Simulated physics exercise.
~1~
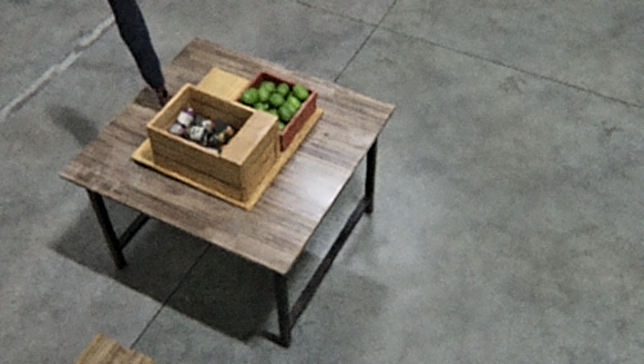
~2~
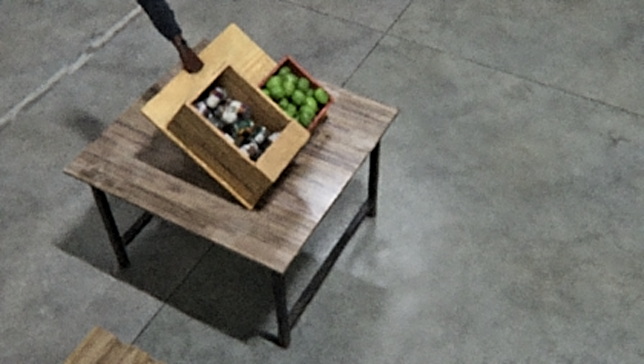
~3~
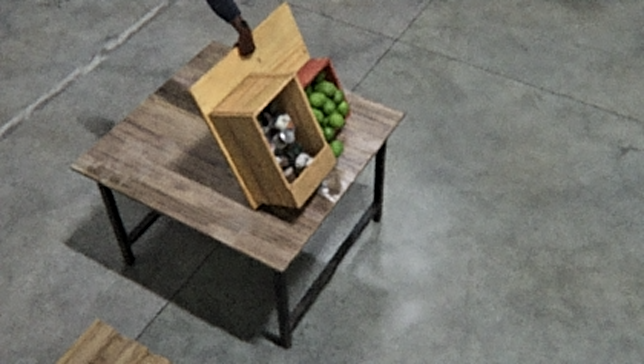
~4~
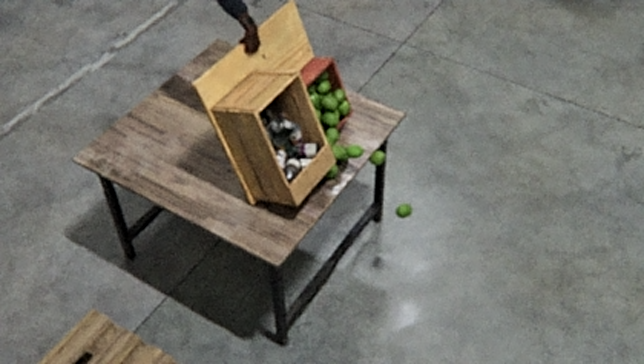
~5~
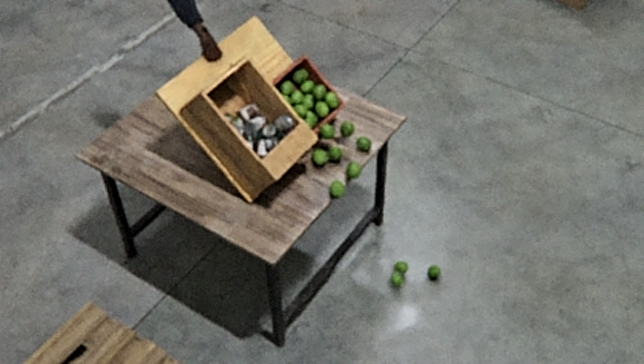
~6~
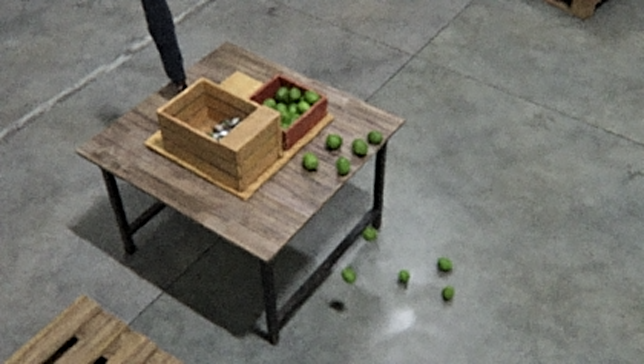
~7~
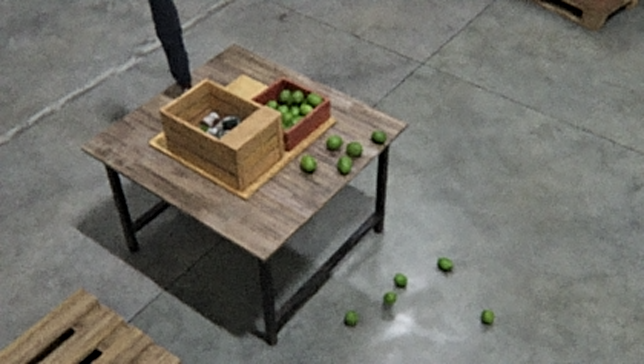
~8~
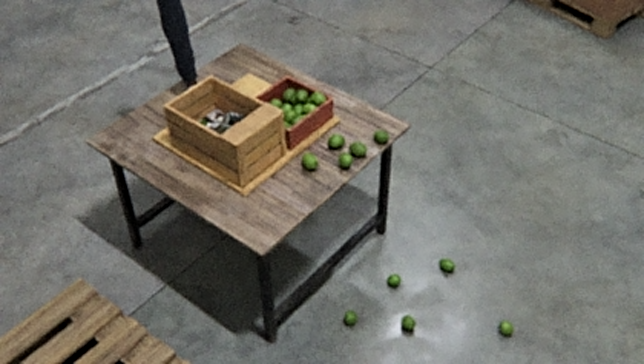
A dark-sleeved arm grips the left end of a board on a wooden table, where a lidded wooden tub of small tins sits beside a red tub of green limes. The hand raises that end, leaning both tubs steeply to the right. Near the steepest point, limes tumble from the red tub, some rolling onto the tabletop and others dropping off the edge to the concrete floor. The hand then lowers the board flat again. At the end, several limes rest on the table and five on the floor, while the tins remain in the wooden tub.
